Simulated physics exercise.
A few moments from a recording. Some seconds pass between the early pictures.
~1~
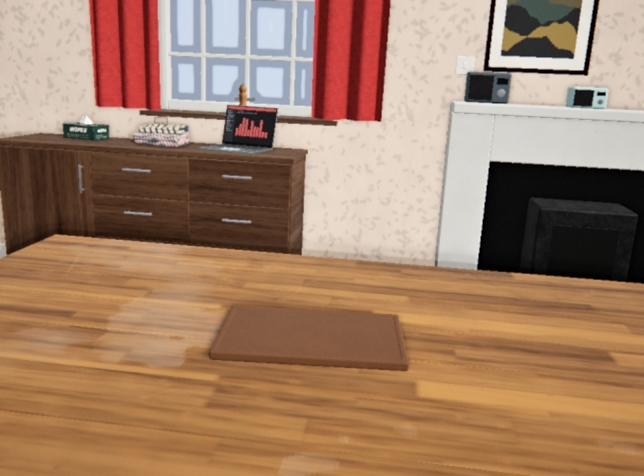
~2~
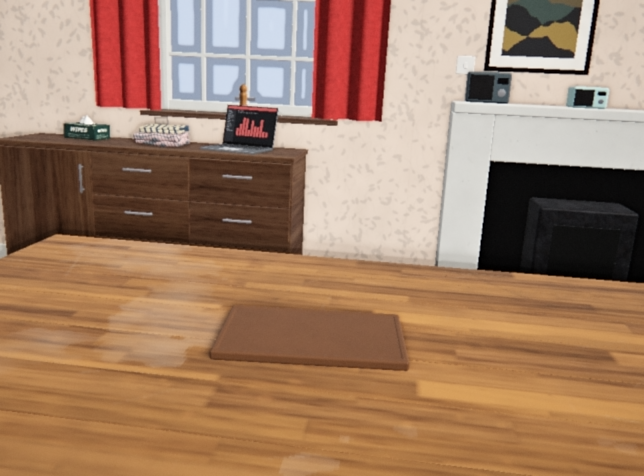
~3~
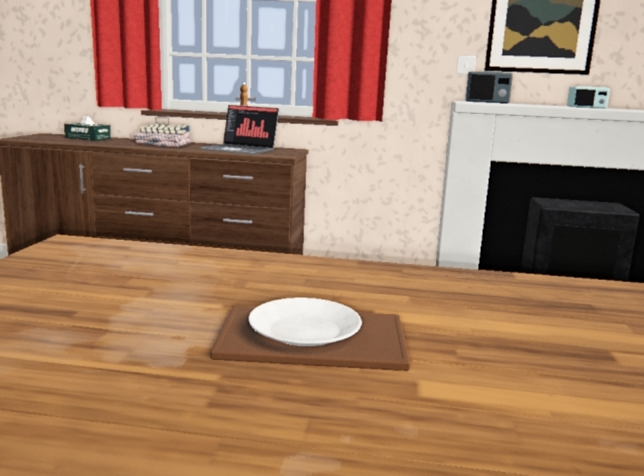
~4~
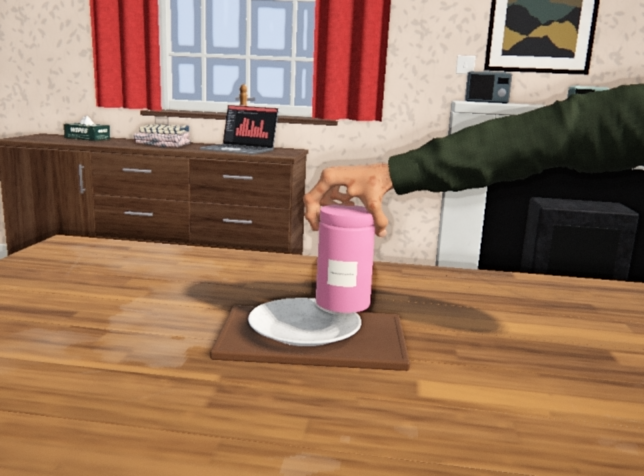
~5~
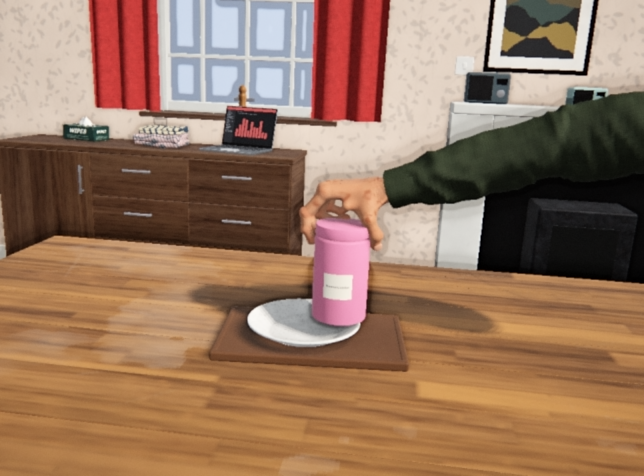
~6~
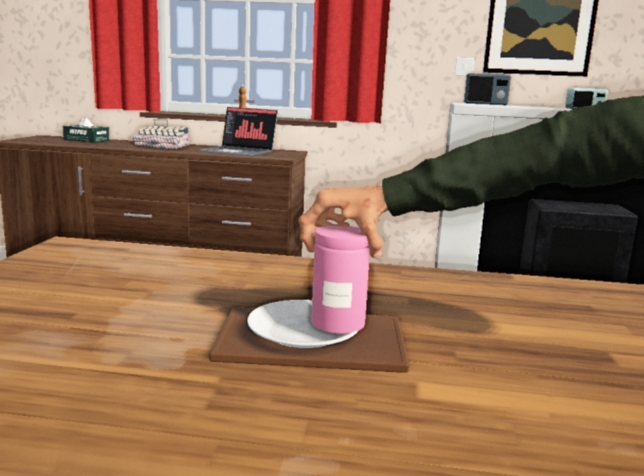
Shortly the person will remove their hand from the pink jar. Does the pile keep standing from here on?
Yes, it keeps standing.
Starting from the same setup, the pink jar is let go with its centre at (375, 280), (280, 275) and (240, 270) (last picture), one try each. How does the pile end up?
Topples over, stays standing, topples over.
Then, 0.40 s on from there, no change.
Then, 1.30 s on from there, pink jar resting near (340, 278).
In the end, all 3 unmoved. At the end, from the last picture's camera, pink jar near (340, 278). The pile keeps its balance.
